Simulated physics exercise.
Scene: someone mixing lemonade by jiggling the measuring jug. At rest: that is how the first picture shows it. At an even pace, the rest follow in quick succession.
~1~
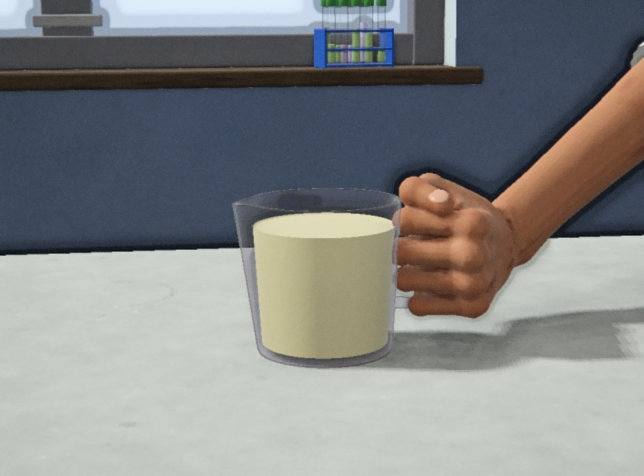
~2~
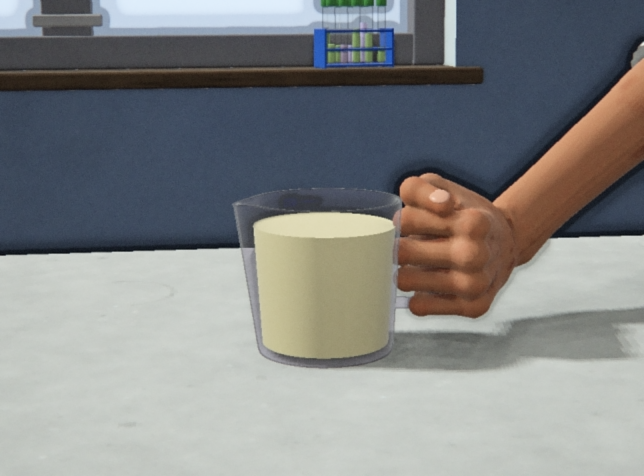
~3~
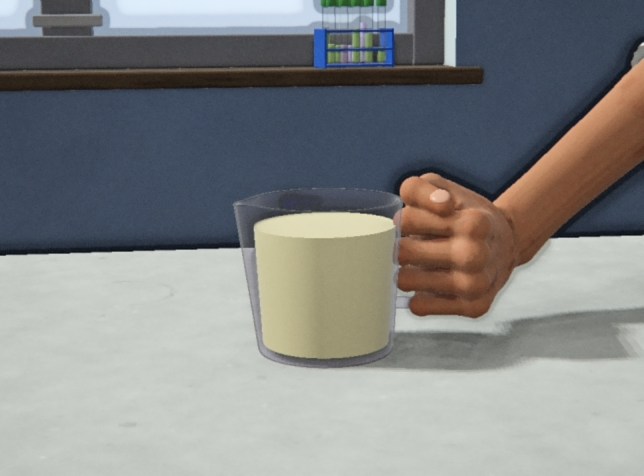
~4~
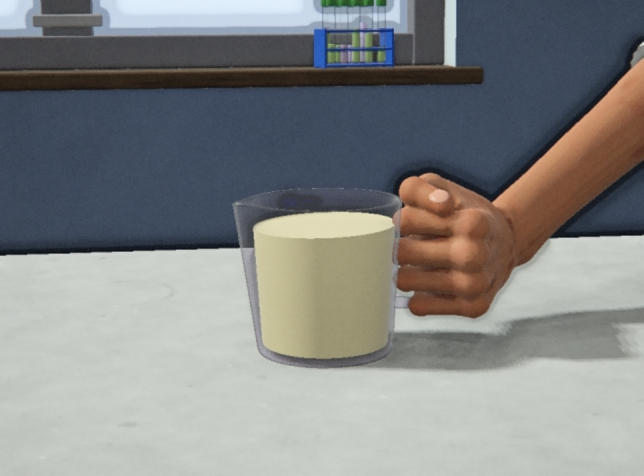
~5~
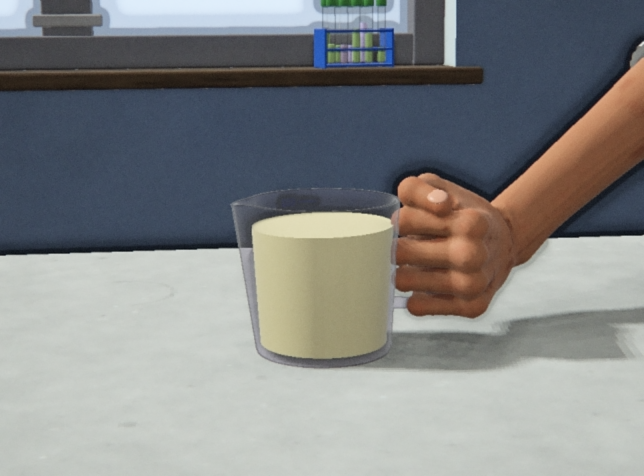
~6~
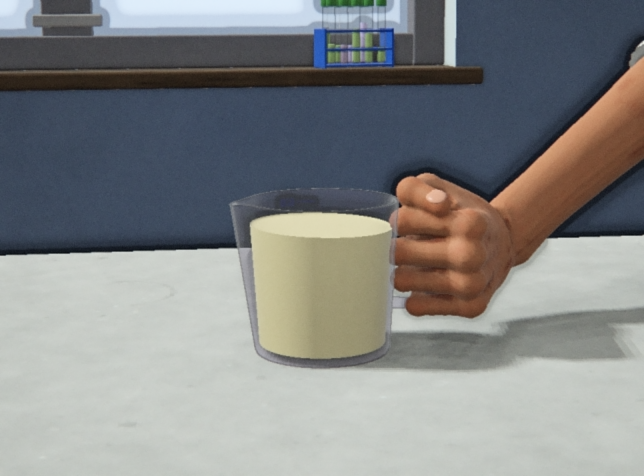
A clear measuring jug about three quarters full of pale yellow liquid sat on a light countertop, a hand gripping its handle from the right, and it barely moved, shifting very slightly left late on.
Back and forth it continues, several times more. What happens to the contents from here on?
I predict the liquid will all stay inside.
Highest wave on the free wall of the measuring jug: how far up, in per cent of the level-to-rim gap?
Peak: Near 30 in a hundred.
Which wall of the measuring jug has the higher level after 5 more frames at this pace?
It's to the right flank.
Soon after, the highest wave so far stays far below the rim.
Later, the highest wave so far climbs under half way to the rim.
In the end, the highest wave so far climbs under half way to the rim; nothing has left it.
